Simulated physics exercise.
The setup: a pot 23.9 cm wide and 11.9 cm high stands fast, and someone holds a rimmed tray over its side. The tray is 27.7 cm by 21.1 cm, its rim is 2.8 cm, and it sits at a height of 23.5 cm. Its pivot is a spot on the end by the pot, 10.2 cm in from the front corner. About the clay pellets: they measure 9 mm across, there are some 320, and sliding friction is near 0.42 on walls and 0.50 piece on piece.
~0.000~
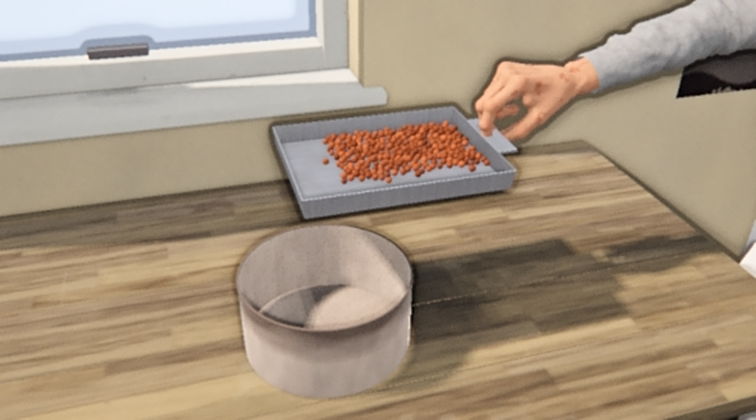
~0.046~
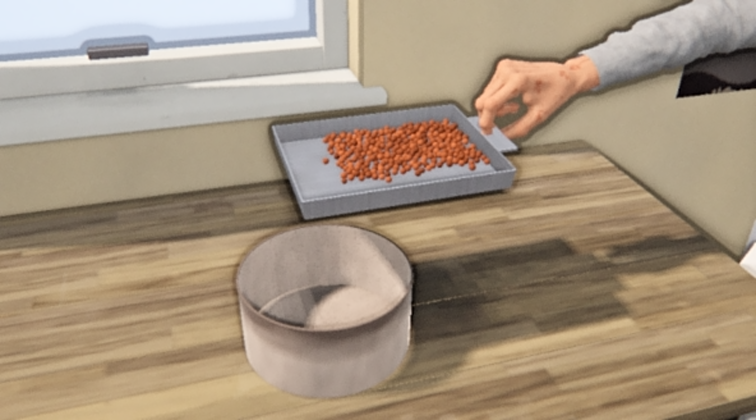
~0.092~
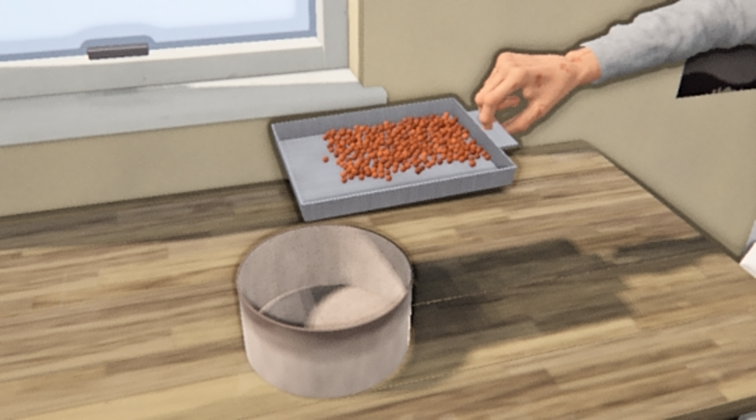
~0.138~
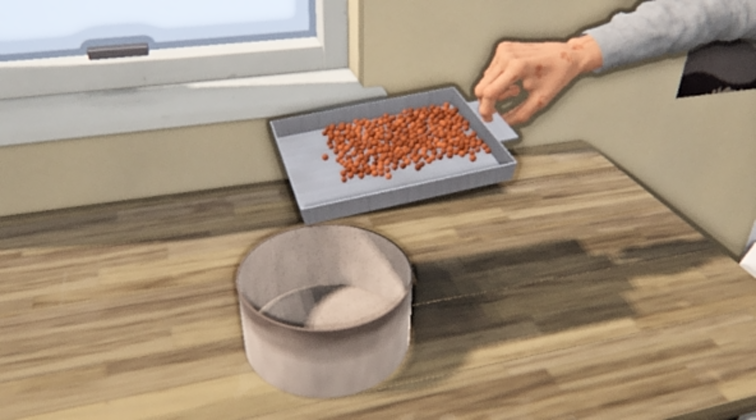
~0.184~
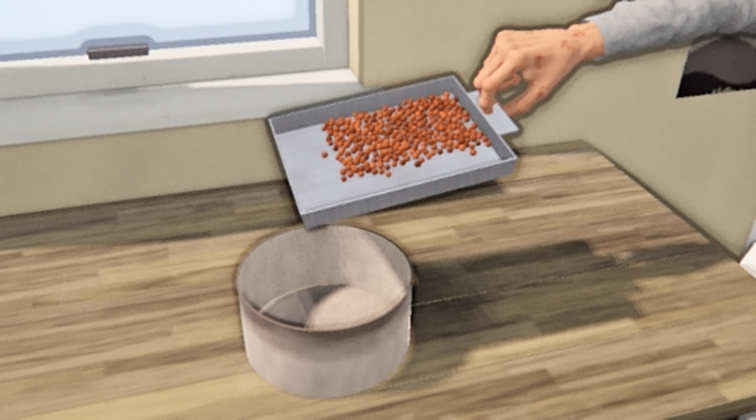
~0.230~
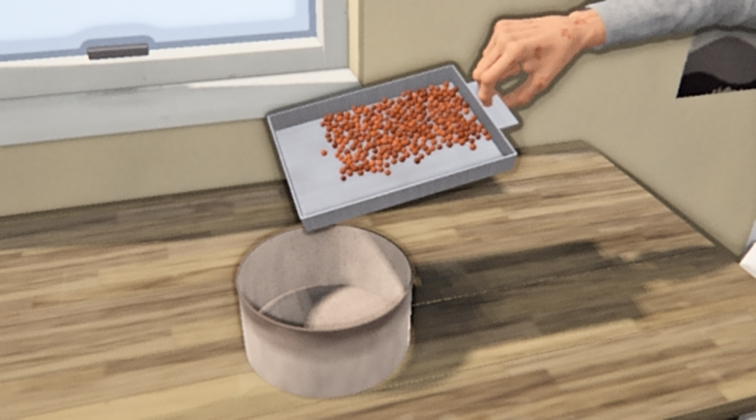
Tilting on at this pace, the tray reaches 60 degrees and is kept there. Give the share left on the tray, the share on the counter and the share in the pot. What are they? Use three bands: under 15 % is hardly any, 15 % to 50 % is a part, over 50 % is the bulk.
Shares - tray: The bulk; counter: Hardly any; pot: A part.
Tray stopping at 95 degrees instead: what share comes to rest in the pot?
Roughly 95 %.
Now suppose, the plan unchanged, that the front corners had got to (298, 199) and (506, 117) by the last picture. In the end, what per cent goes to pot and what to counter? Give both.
Pot 0; counter 20.
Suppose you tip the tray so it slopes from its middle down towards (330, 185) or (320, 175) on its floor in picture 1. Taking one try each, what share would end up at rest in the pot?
The share comes to about 20 in a hundred, then about 5 in a hundred.
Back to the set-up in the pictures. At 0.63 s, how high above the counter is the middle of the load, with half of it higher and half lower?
Some 26 cm above the counter.
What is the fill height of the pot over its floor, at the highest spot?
1.5 cm.
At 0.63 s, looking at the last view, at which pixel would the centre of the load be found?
Close to pixel (358, 176).
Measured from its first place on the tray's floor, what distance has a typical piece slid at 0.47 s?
It has moved some 3 cm from its start.
Then, at 0.47 s, tilt 38 degrees; the tray holds 100 %, the pot 0 %.
After 0.63 s, tilt 53 degrees; the tray holds 100 %, the pot 0 %.
Then, at 0.91 s, tilt 60 degrees; the tray holds 80 %, the pot 10 %.
By 2.0 s all is still; tray 70 %, counter 0 %, pot 30 %.
